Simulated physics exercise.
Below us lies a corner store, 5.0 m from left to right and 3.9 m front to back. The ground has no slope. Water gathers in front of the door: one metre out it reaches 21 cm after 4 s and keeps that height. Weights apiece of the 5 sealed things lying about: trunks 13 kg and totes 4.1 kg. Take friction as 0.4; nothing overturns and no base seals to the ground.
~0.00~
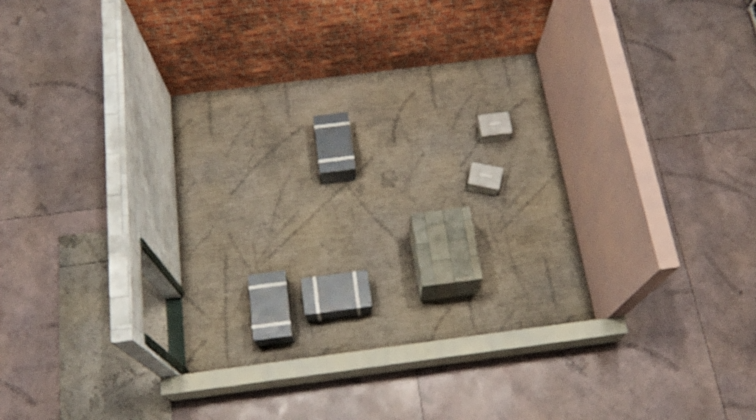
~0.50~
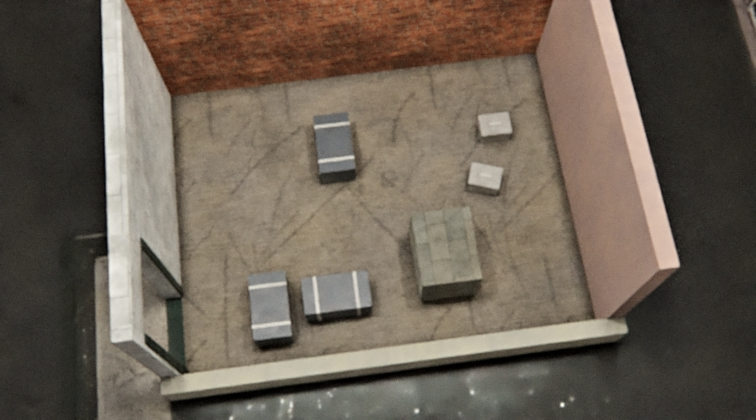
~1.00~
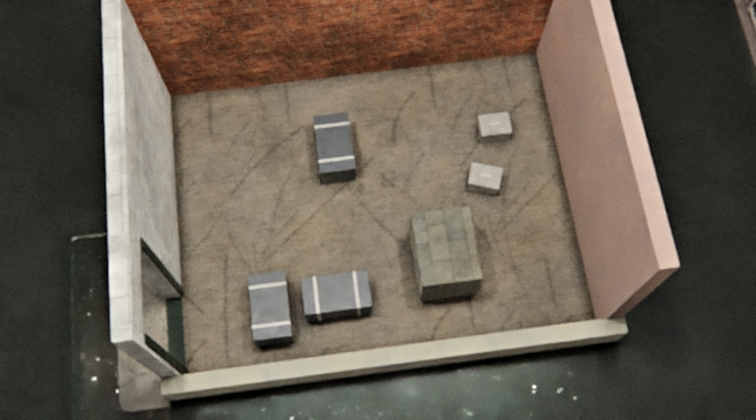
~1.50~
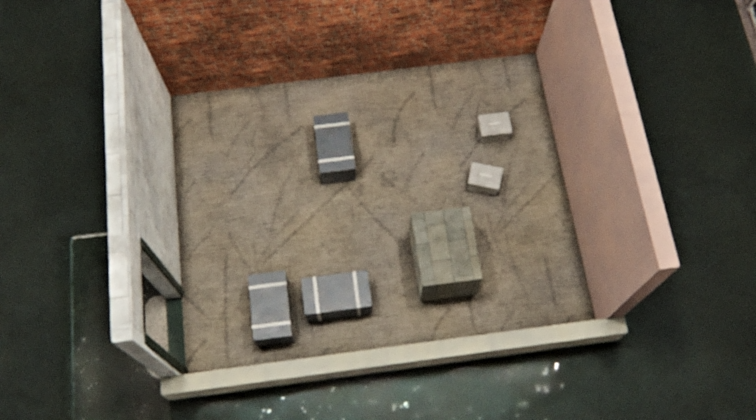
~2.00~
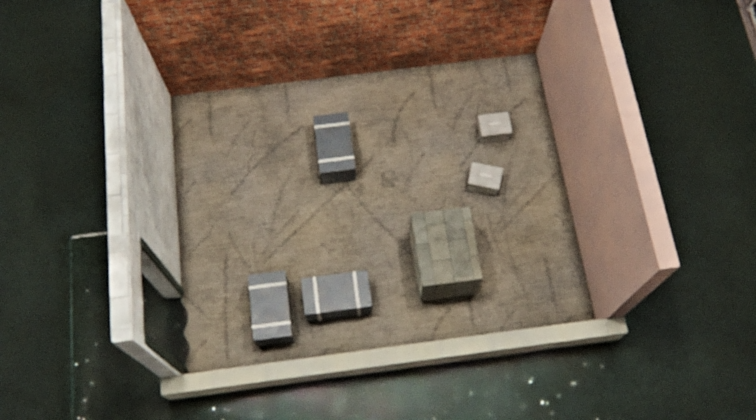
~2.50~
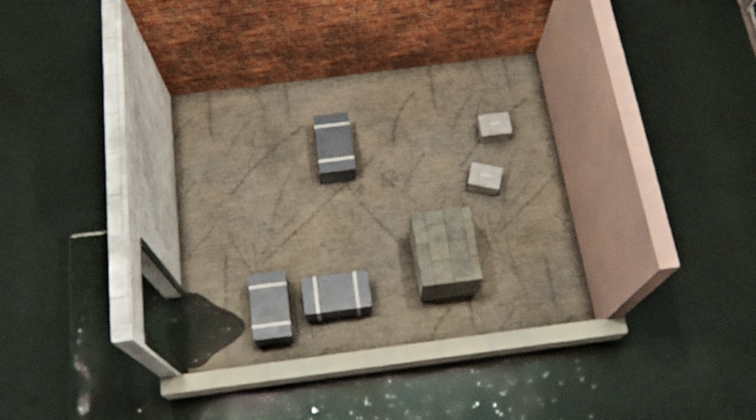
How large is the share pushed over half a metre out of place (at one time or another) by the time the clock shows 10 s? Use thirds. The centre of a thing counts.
Share: Two thirds or above.
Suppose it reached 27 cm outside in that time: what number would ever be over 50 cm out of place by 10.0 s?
In that case 5 of them.
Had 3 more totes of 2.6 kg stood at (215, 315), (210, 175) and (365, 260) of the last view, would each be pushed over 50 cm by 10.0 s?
In that order: Over, under, past it.
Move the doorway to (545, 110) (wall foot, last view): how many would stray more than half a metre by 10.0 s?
Then 3.
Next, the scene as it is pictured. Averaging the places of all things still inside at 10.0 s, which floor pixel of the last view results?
Around (411, 116).
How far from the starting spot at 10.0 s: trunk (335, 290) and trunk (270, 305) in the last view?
In turn: 250 cm, 300 cm.
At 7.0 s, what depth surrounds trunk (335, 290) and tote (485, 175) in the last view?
About 6 and 2 cm.
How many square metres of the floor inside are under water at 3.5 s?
About 2.0 m2.
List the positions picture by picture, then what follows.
A trunk at (334, 142), on the bottom; a tote at (495, 124) rests on the ground; 0.0 m2 under water; 0 of 5 have shifted, in the first picture.
A trunk at (334, 142), on the bottom; a tote at (495, 124), on the bottom; 0.0 m2 under water; 0 of 5 have shifted, in the second picture.
A trunk at (334, 142) rests on the ground; a tote at (495, 124) rests on the ground; water covers 0.0 m2; 0 of 5 have shifted, in the third picture.
A trunk at (334, 142), on the bottom; a tote at (495, 124) rests on the ground; 0.0 m2 under water; 0 of 5 have shifted, in the fourth picture.
A trunk at (334, 142) rests on the ground; a tote at (495, 124) rests on the ground; water covers 0.0 m2; 0 of 5 have shifted, in the fifth picture.
A trunk at (334, 142) rests on the ground; a tote at (495, 124) rests on the ground; 0.4 m2 under water; 0 of 5 have shifted, in the sixth picture.
After 3.5 s 0 of 5 are over 50 cm from their spots; 0 afloat.
After 4.5 s 0 of 5 are over 50 cm from their spots; 0 afloat.
After 7.0 s 2 of 5 are over 50 cm from their spots; 1 afloat.
After 10.0 s 4 of 5 are over 50 cm from their spots, and 4 have been at some point; 5 afloat.
